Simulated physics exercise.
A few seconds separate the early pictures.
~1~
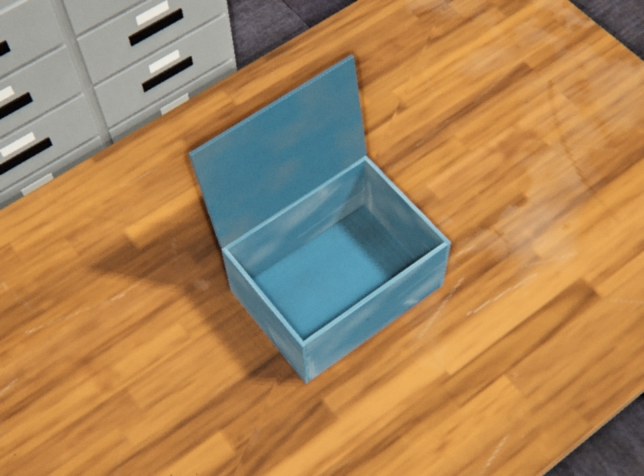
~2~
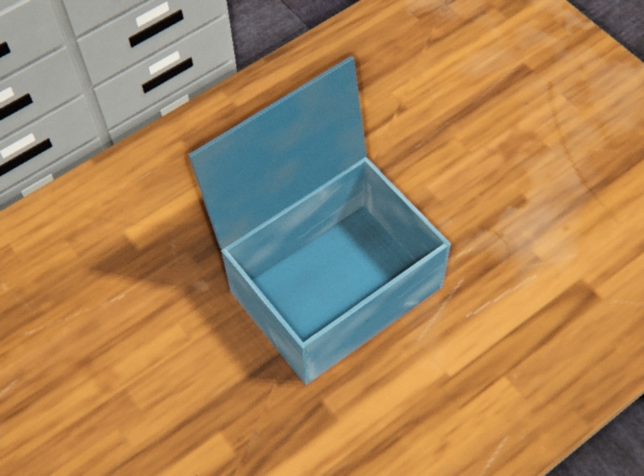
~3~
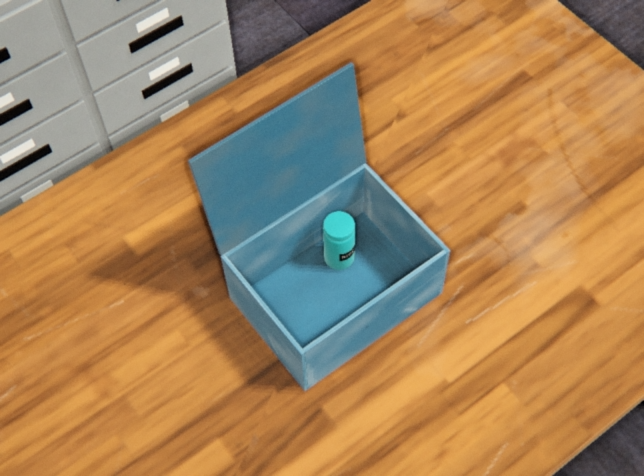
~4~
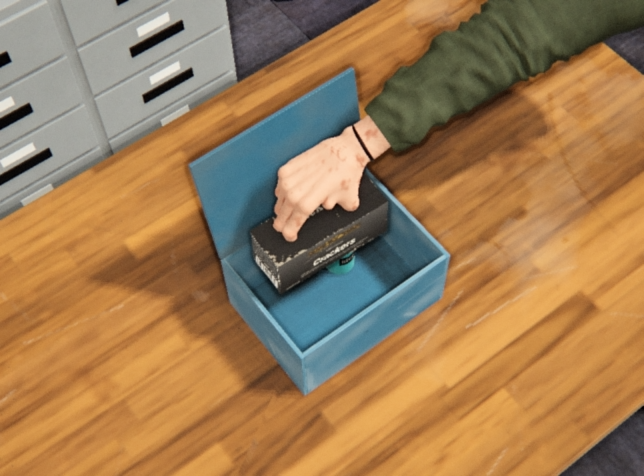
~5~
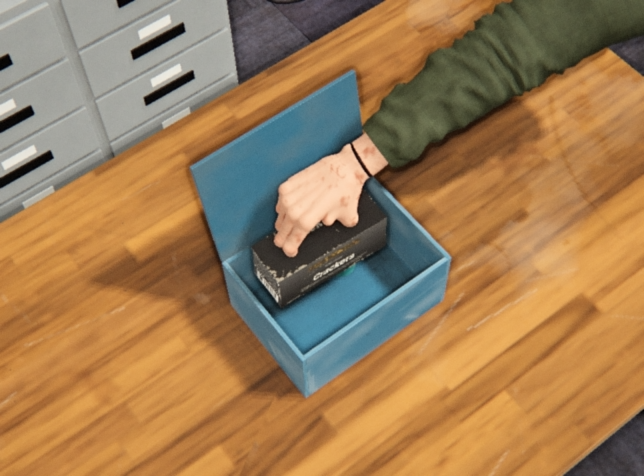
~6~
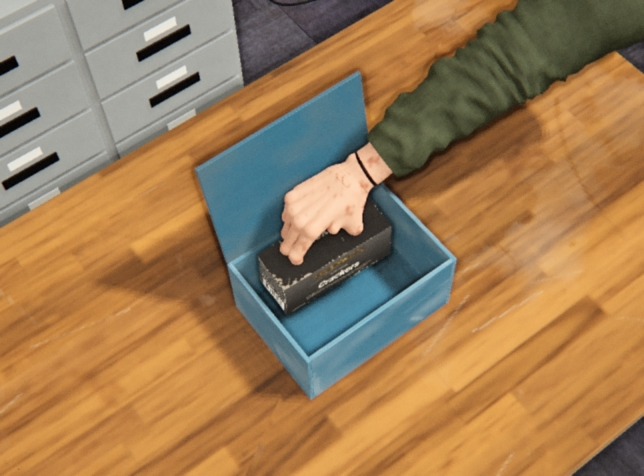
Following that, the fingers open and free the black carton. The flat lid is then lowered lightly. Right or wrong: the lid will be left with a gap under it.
Wrong, it closes.
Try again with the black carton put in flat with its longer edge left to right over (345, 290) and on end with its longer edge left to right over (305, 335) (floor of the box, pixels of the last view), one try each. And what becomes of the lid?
First, the lid does shut; second, the lid won't shut.
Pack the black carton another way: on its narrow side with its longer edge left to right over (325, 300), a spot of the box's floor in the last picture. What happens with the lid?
The lid settles shut this time.
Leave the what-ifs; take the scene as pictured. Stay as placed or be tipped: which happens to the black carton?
Simply put, it gets tilted.
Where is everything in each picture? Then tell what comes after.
In the first frame, the last thing is not in view yet.
In the second frame, the last thing is not in view yet.
In the third frame, the last thing is not in view yet; turquoise shaker (339, 241).
In the fourth frame, coming down; black carton (320, 231).
In the fifth frame, coming down; black carton (320, 246).
In the sixth frame, in place under the hand; black carton (326, 254).
Then, 0.50 s past the last view, black carton on its side near (350, 298).
Then, 1.60 s past the last view, lid 60° above the rim; black carton on its side near (350, 298).
Then, 1.90 s past the last view, lid 14° above the rim; black carton on its side near (350, 298).
Finally, lid shut; down or leaning hard in the box, black carton; turquoise shaker still in place. Final places as the last picture's camera would see them, black carton near (350, 298).
